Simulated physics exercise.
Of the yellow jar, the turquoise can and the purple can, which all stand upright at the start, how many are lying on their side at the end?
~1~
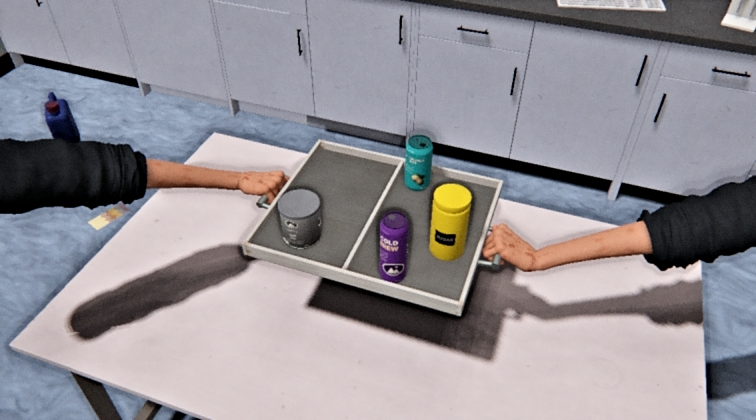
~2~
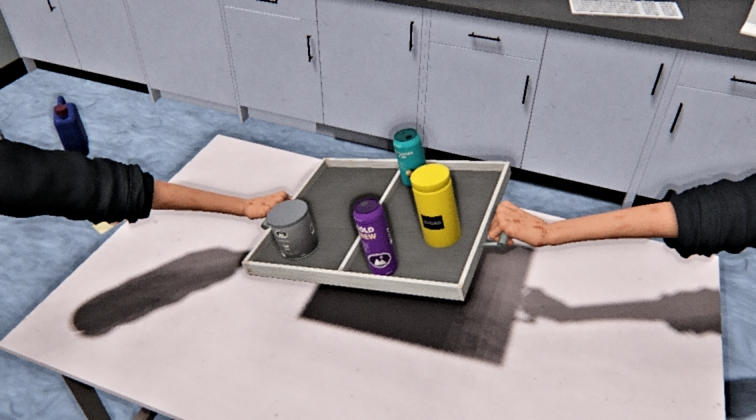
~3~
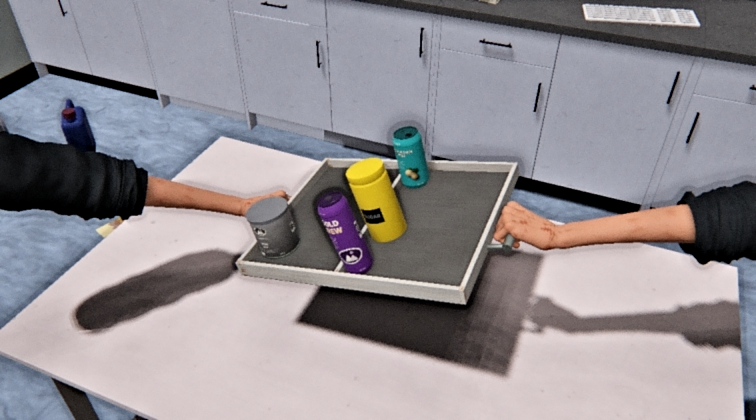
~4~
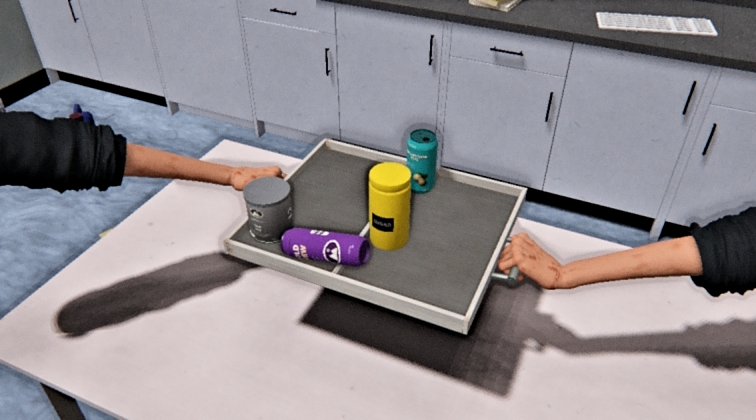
One of them is lying on its side at the end, the purple can. The yellow jar and the turquoise can are still upright.
